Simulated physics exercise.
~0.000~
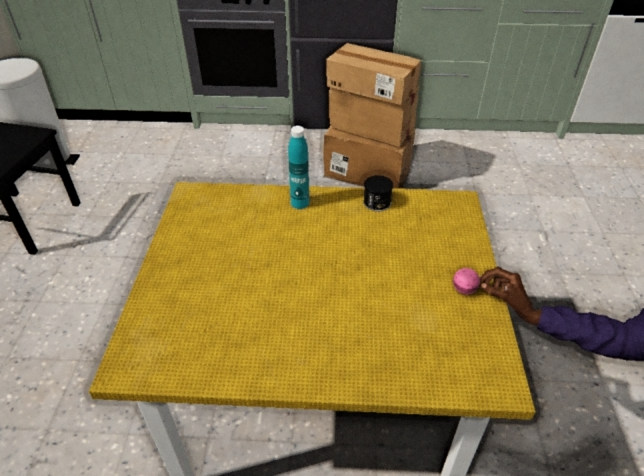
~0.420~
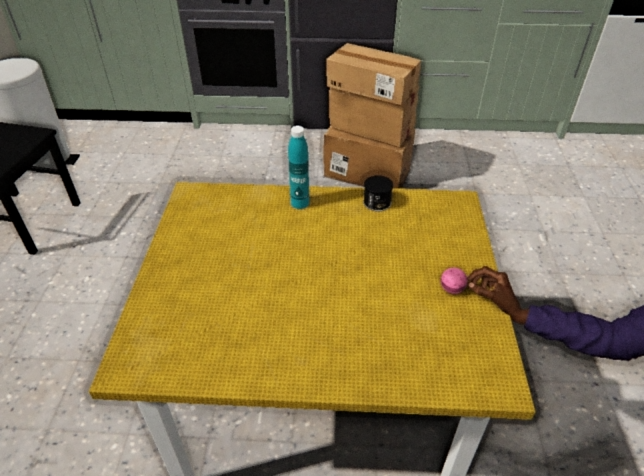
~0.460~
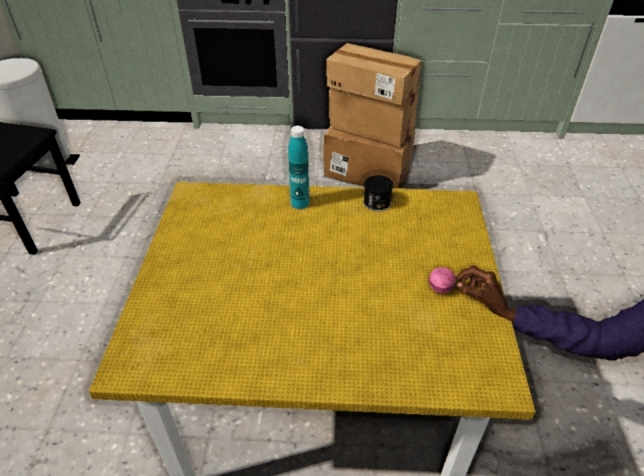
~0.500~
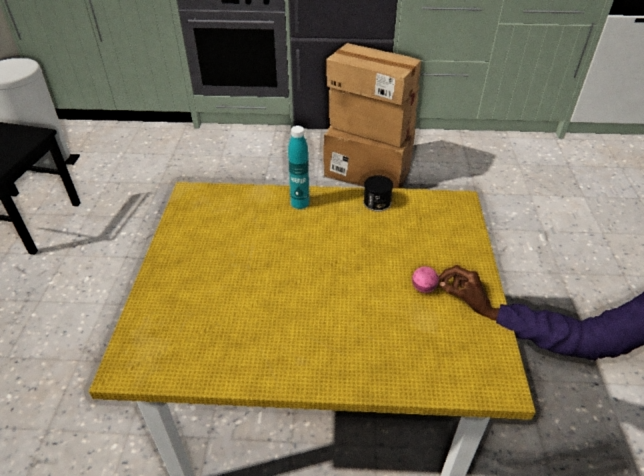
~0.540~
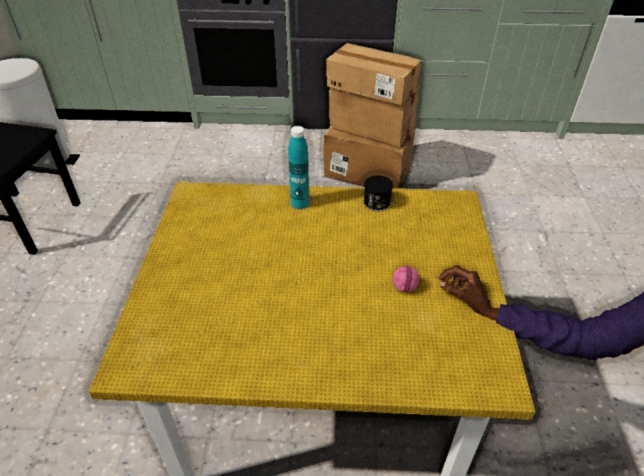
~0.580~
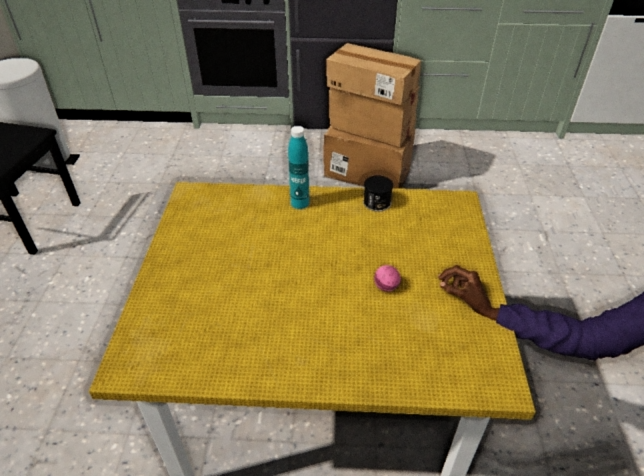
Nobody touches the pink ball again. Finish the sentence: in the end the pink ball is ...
Off the table.
After 0.98 s, pink ball shifted well along near (218, 272).
After 1.48 s, pink ball now off the table.
In the end (1.9 s), off the table, pink ball.
